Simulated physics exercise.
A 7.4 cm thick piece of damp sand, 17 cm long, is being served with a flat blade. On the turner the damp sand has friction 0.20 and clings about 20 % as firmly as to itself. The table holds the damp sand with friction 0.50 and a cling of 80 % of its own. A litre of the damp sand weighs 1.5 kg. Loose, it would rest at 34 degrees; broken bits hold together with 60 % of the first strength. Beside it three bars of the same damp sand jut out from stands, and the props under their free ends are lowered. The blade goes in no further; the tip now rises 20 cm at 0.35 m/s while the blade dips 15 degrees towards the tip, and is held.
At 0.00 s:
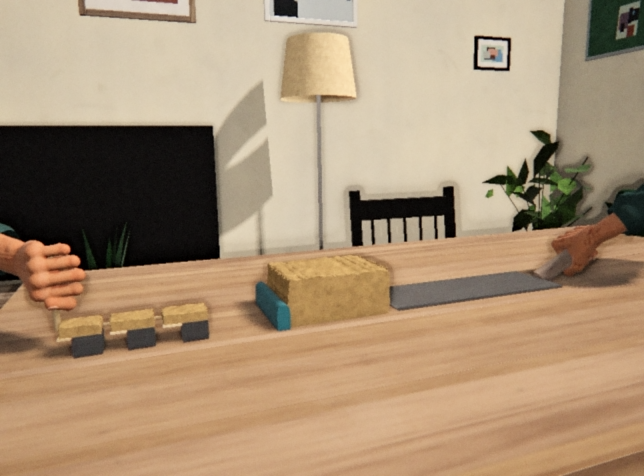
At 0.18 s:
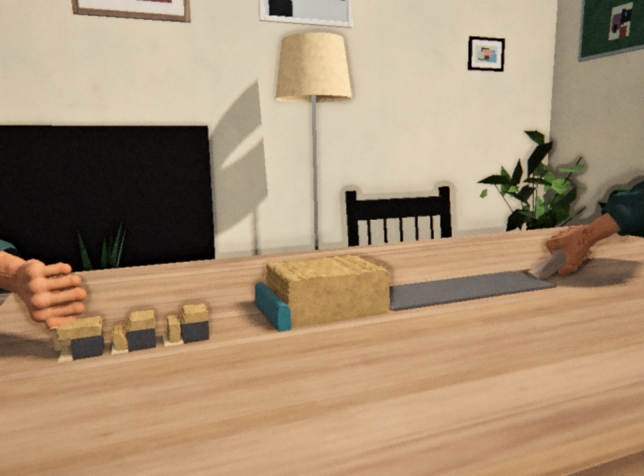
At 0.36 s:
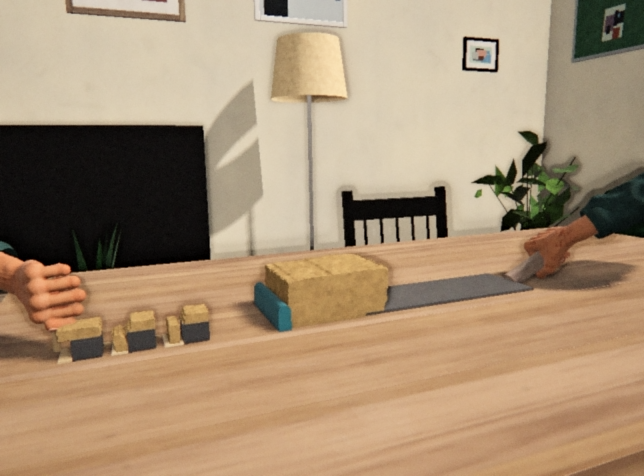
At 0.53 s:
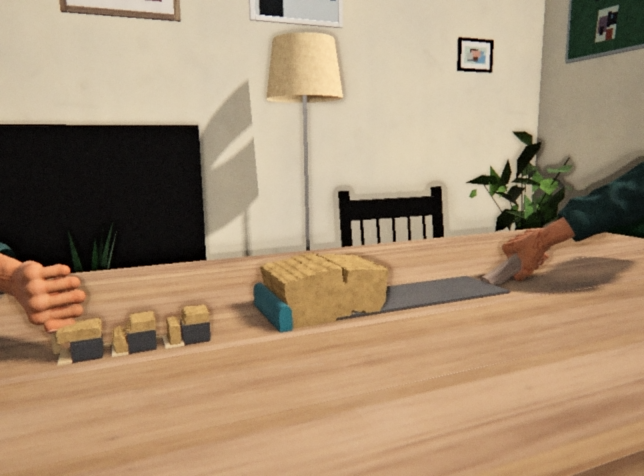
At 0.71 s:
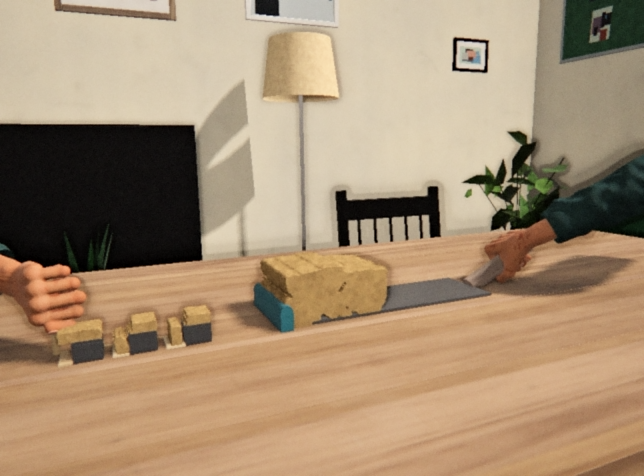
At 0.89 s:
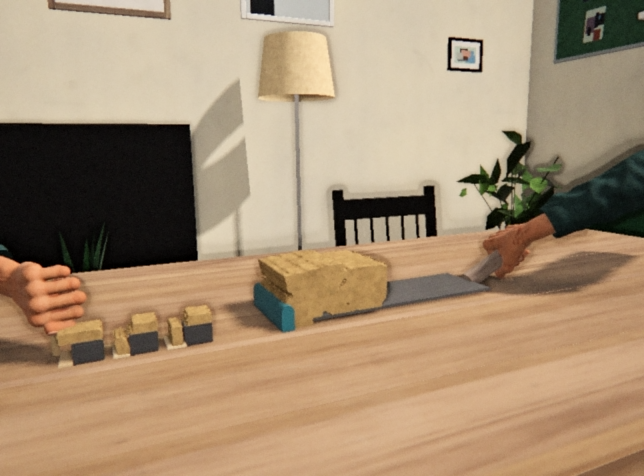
A hand on the right slid a flat gray blade leftward under a crumbly tan block, which cracked and bulged, after pieces of three small bars on the left had dropped beside their dark stands.
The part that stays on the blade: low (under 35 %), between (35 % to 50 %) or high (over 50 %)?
Expect high, that is over 50 %.
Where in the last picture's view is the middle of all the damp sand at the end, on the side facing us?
At about (318, 205).
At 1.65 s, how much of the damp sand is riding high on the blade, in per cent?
Some 70 per cent.
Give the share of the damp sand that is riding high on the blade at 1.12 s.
Near 35 %.
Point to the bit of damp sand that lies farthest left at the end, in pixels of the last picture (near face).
Near (116, 357).
After 1.12 s, the tip is 8.3 cm up.
After 1.39 s, the tip is 18 cm up.
After 1.65 s, the tip is 20 cm up and 69 % is riding high on the blade.
After 1.92 s, the tip is 20 cm up and 69 % is riding high on the blade.
After 2.02 s, at the end, the tip is 20 cm up and 69 % is riding high on the blade.
